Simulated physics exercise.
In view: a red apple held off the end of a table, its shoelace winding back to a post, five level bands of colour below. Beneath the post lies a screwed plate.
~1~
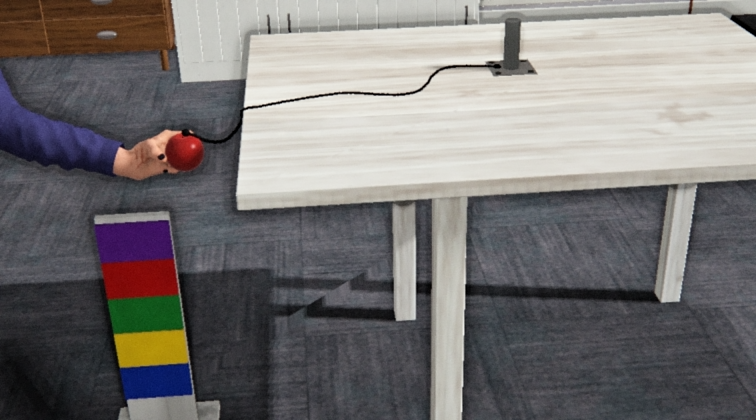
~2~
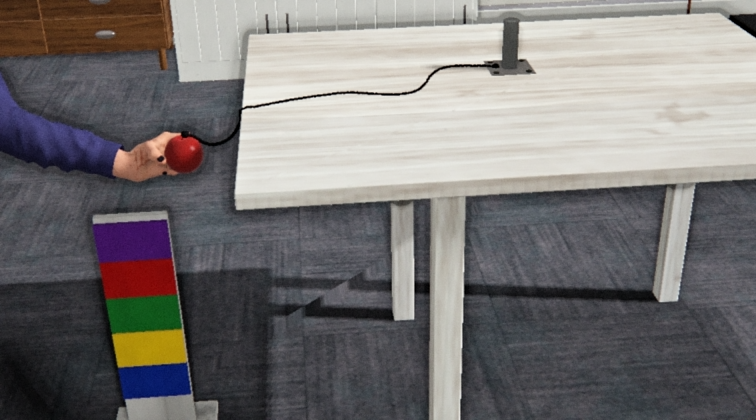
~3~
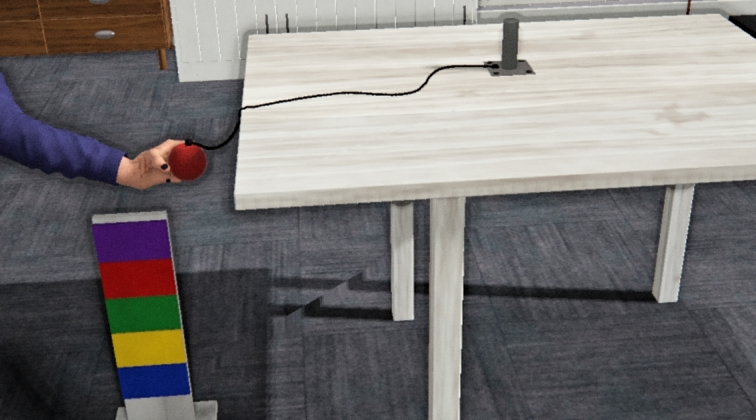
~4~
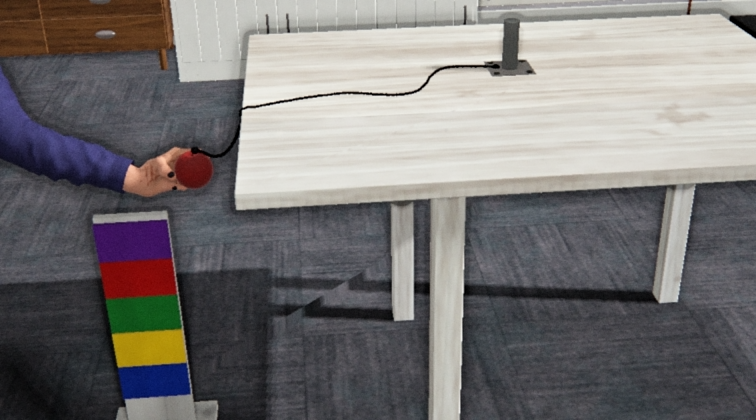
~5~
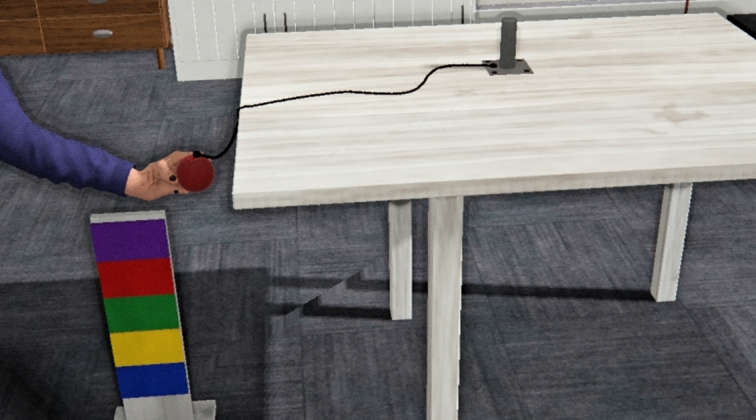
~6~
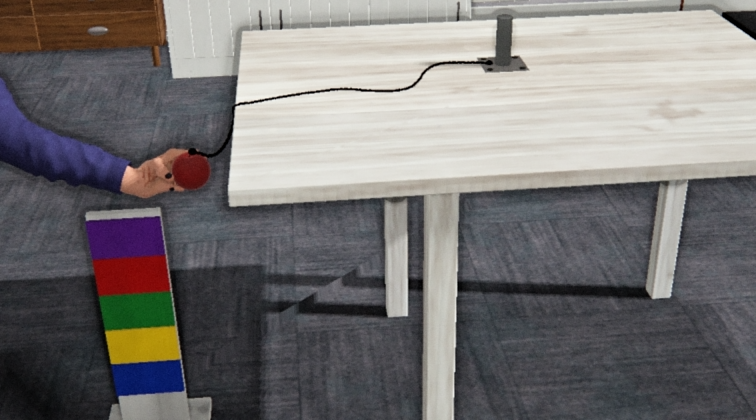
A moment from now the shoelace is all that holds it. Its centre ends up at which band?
At the purple one.
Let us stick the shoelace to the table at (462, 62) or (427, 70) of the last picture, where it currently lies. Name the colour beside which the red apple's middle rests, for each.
Results, in sequence: Purple / purple.
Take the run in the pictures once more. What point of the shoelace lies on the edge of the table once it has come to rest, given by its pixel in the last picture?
You'd find it at roughly (273, 99).
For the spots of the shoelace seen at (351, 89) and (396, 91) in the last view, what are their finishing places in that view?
The first moves to (315, 91), the second to (358, 84).
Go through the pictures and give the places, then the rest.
Red apple (184, 152); purple (134, 243); red (140, 280); green (146, 316); yellow (151, 350); blue (157, 382), in the first picture.
Red apple (184, 154); shoelace through (462, 66) (427, 81) (376, 94) (305, 98) (243, 113), in the second picture.
Red apple (187, 162), in the third picture.
Red apple (194, 169); shoelace through (463, 66) (427, 82) (377, 95) (305, 98) (243, 113), in the fourth picture.
Red apple (195, 173), in the fifth picture.
Red apple (191, 171); shoelace through (456, 63) (421, 78) (370, 91) (299, 94) (237, 110), in the sixth picture.
Early on, apple near (206, 232); level with purple.
Midway, apple near (276, 221); level with purple.
Near the end, apple near (241, 231); level with purple.
Finally, apple near (247, 230); level with purple. Its middle rests at the purple band.
